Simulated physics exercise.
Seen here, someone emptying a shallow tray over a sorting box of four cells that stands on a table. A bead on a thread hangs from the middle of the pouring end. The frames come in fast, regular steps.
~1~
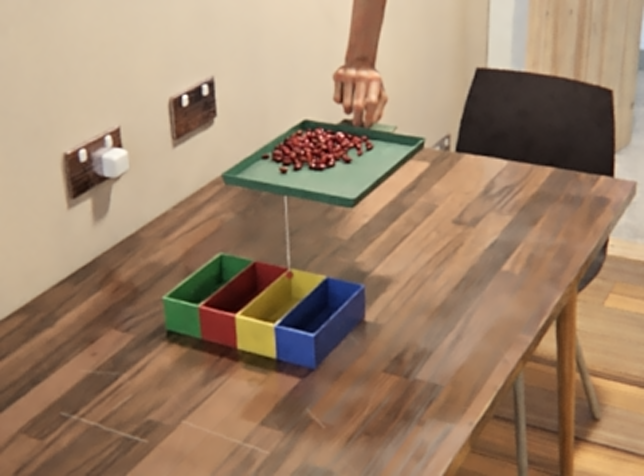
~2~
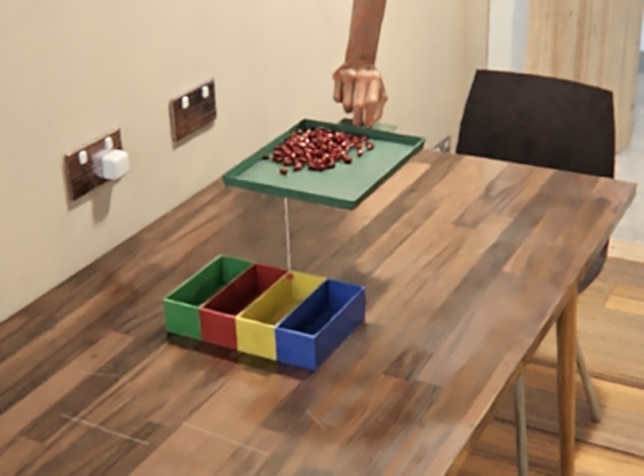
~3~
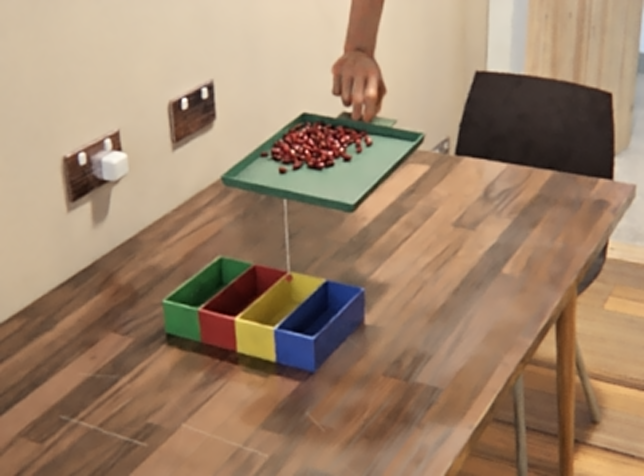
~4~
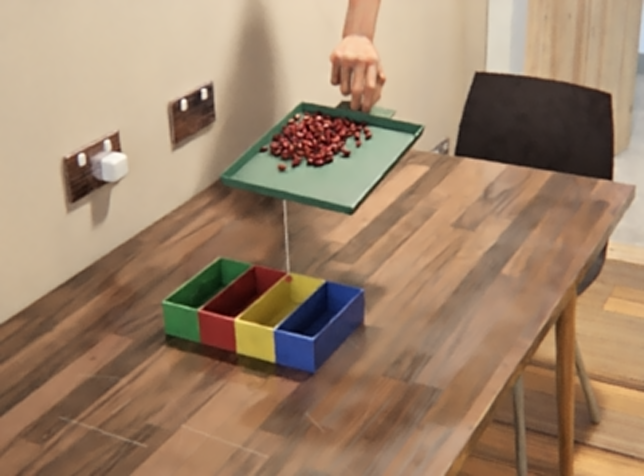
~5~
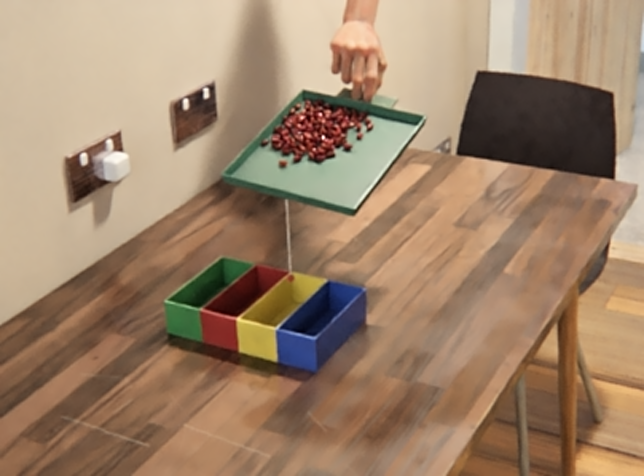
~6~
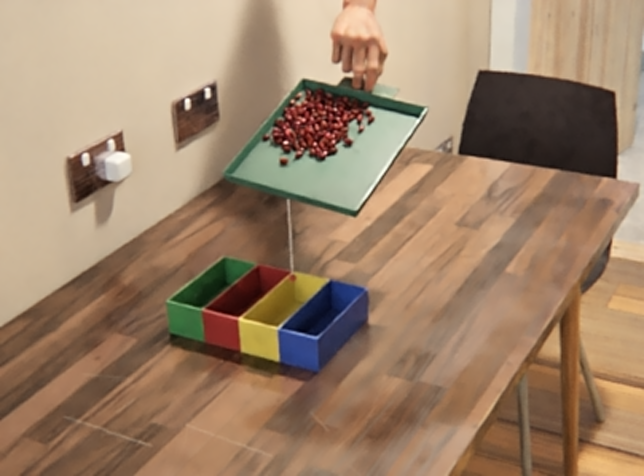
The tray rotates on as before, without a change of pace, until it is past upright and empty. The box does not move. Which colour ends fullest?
Most goes to the blue cell.
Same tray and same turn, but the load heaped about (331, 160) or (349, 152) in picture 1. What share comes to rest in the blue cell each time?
Near 60 % and 50 %.
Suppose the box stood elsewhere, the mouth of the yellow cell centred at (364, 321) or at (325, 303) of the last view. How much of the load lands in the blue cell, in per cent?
Roughly 0 per cent, and 30 per cent.
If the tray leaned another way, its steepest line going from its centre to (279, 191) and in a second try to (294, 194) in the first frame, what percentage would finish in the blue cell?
The first gives 0 %, the second 20 %.
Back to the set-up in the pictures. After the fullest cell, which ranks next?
Second comes the cell in yellow.
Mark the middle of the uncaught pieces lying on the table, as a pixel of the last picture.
Around (360, 368).
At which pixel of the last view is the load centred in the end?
Roughly at (315, 342).
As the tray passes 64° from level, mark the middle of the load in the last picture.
At about (317, 201).
Just after the last frame, tray tipped steeply; the larger part on the tray; just a few in the blue cell; roughly a quarter falling or outside the box.
A moment on, tray tipped past a quarter turn; roughly a third on the tray; roughly a quarter in the blue cell; about a tenth in the yellow cell; just a few in the red cell; roughly a third falling or outside the box.
Further on, tray tipped past a quarter turn; roughly a third in the blue cell; roughly a quarter in the yellow cell; just a few in the red cell; roughly a third falling or outside the box.
When it is over, tray tipped past a quarter turn; roughly a third in the blue cell; roughly a quarter in the yellow cell; just a few in the red cell; not one in the green cell; roughly a third outside the box.
